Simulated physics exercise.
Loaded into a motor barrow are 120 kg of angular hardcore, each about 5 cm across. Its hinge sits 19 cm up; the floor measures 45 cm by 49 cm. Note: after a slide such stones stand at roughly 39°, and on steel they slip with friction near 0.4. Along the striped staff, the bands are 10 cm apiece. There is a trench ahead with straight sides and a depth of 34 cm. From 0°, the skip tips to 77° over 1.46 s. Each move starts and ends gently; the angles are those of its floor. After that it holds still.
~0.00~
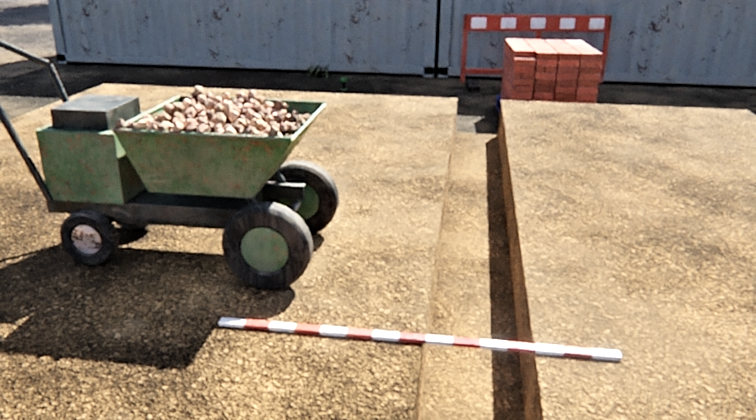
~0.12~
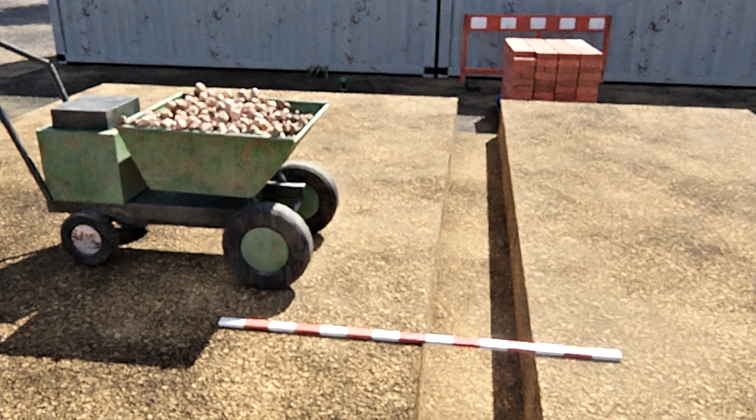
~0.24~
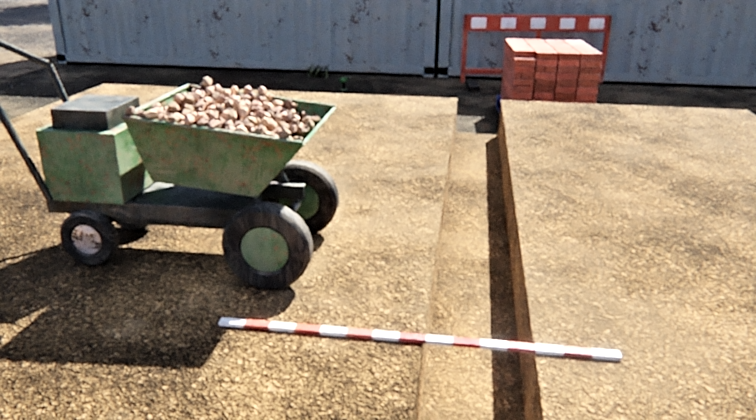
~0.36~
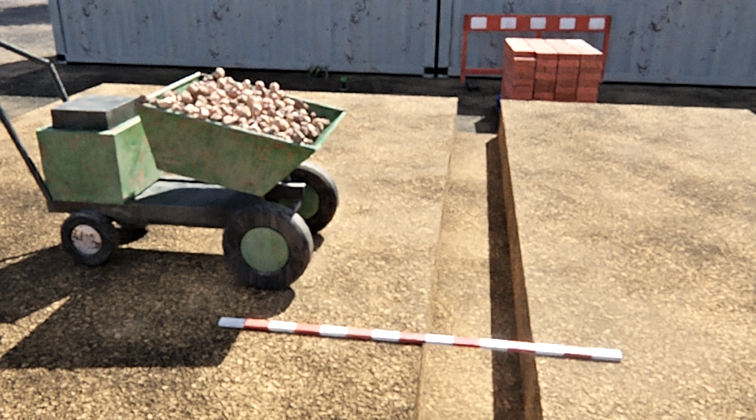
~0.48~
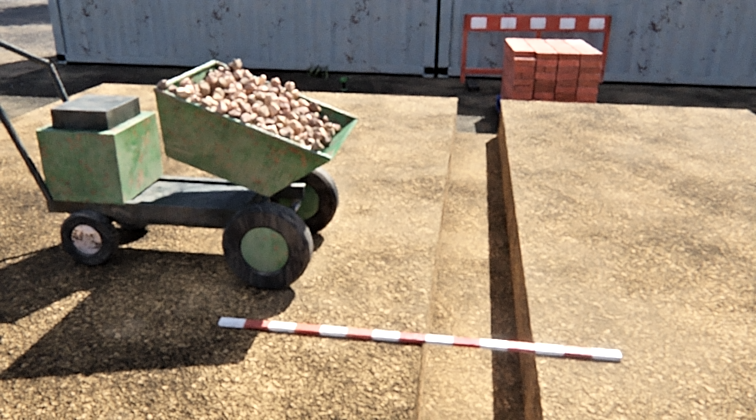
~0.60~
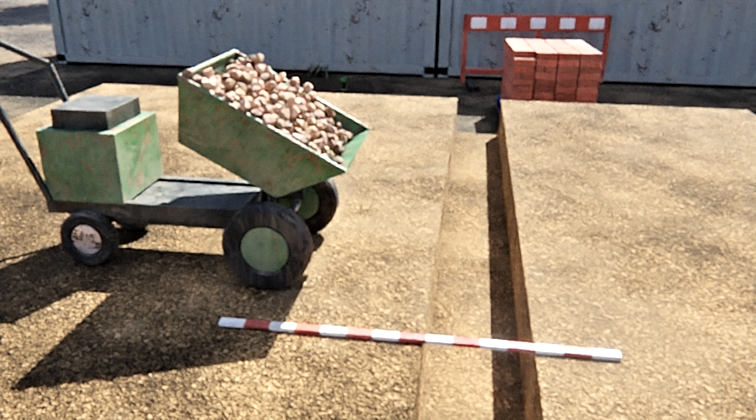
A green skip heaped with brownish stones sits nearly level on a small motor barrow, left of a straight-sided trench. Its rear end lifts slowly at first, then more quickly, sloping the skip down to the right, while the stones ride along in a heap and the wheels stay still.
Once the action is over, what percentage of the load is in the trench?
About 66 in every hundred.
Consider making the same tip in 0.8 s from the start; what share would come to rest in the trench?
That would give about 70 percent.
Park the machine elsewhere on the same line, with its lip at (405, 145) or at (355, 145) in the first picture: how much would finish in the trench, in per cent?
The first start gives about 70 per cent, the second about 100.
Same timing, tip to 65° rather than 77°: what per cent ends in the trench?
Some 35% would finish there.
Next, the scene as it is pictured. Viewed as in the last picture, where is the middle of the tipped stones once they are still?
(459, 317).
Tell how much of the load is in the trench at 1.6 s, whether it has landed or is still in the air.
Something like 25 in a hundred.
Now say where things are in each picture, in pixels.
In the first picture, the skip is at 0°, its lip at (291, 140); the top of the load is at (220, 99).
In the second picture, lip at (294, 141), floor tilted 1°, highest stones at (216, 96); the stones move at 0.2 m/s on average.
In the third picture, the skip is at 6°, its lip at (303, 144); the top of the load is at (215, 92); the stones move at 0.4 m/s on average.
In the fourth picture, lip at (315, 150), floor tilted 12°, highest stones at (213, 83); the stones move at 0.5 m/s on average.
In the fifth picture, lip at (330, 159), floor tilted 19°, highest stones at (223, 74); the stones move at 0.6 m/s on average.
In the sixth picture, the skip is at 28°, its lip at (345, 172); the top of the load is at (243, 64); the stones move at 0.7 m/s on average.
After 1.1 s the floor is at 65°; 98 % in the skip, 2 % short of the trench; the foremost stones are at (411, 210).
After 1.6 s the floor is at 77°; 53 % in the skip, 19 % short of the trench, 27 % in the trench; the foremost stones are at (514, 339).
After 1.9 s the floor is at 77°; 28 % in the skip, 24 % short of the trench, 49 % in the trench; the foremost stones are at (514, 329).
After 3.9 s the floor is at 77°; 9 % in the skip, 25 % short of the trench, 66 % in the trench; the foremost stones are at (514, 321).
